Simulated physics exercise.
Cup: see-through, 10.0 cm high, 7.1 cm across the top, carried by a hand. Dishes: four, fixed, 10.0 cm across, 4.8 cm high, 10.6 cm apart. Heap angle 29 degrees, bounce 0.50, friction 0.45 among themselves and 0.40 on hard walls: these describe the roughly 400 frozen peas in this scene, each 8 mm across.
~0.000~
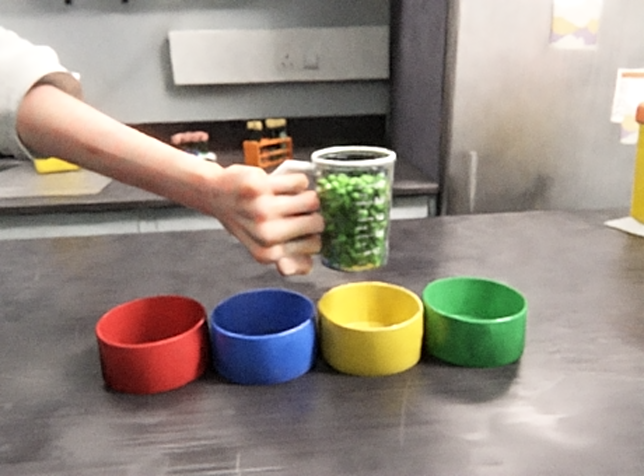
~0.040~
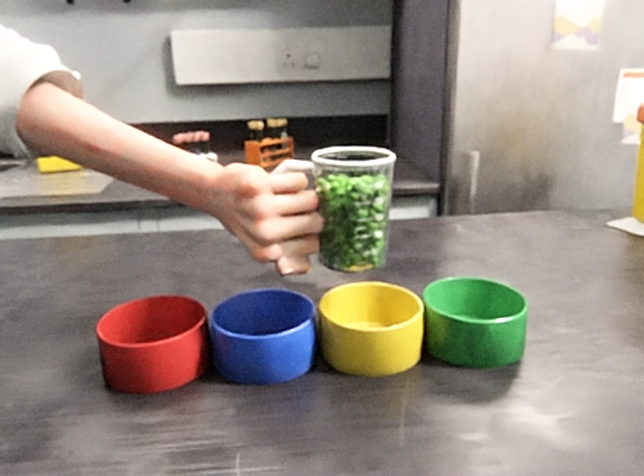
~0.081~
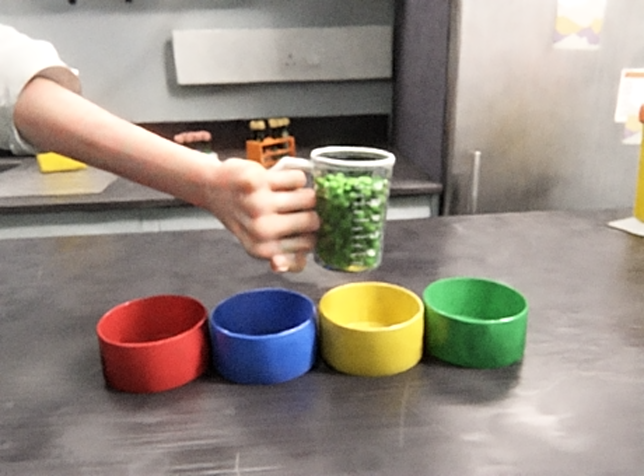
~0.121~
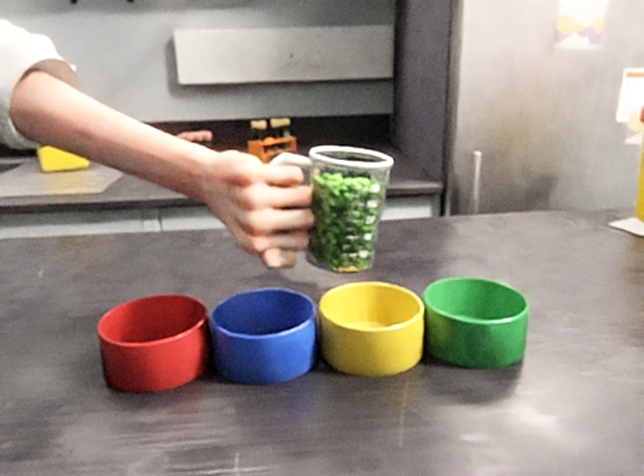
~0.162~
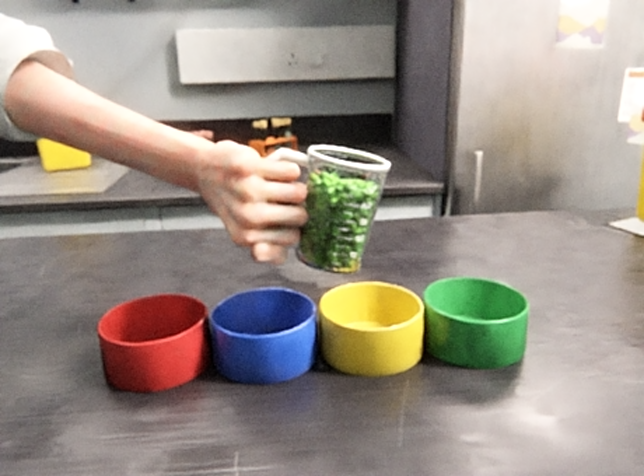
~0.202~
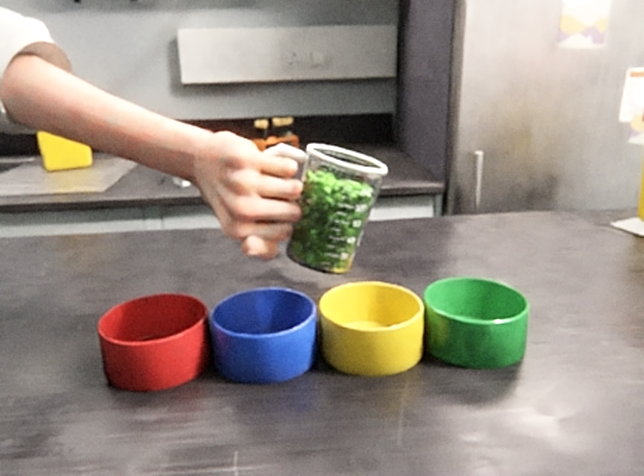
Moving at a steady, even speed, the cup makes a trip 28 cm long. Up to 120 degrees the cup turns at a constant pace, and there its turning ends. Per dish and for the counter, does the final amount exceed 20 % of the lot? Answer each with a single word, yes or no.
Red dish no, blue dish yes, green dish no, yellow dish no, counter no.
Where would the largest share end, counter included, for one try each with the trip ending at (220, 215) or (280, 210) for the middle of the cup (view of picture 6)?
Most goes to: Blue, then yellow.
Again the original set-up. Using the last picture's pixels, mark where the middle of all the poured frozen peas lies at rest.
Approximately (261, 334) in the last view.
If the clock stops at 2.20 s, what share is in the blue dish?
So far, roughly 95 per cent.
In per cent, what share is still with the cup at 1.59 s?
About 0 per cent.
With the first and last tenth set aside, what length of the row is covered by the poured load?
The stretch is around 7 cm long.
Then, at 1.03 s, tilt 114 degrees; cup holds 80 %, blue 15 %.
After 1.59 s, tilt 120 degrees; cup holds 0 %, blue 95 %.
Then, at 2.20 s, tilt 120 degrees; cup holds 0 %, blue 95 %.
By 2.5 s all is still; red 0 %, blue 95 %, green 0 %, yellow 0 %, counter 5 %.
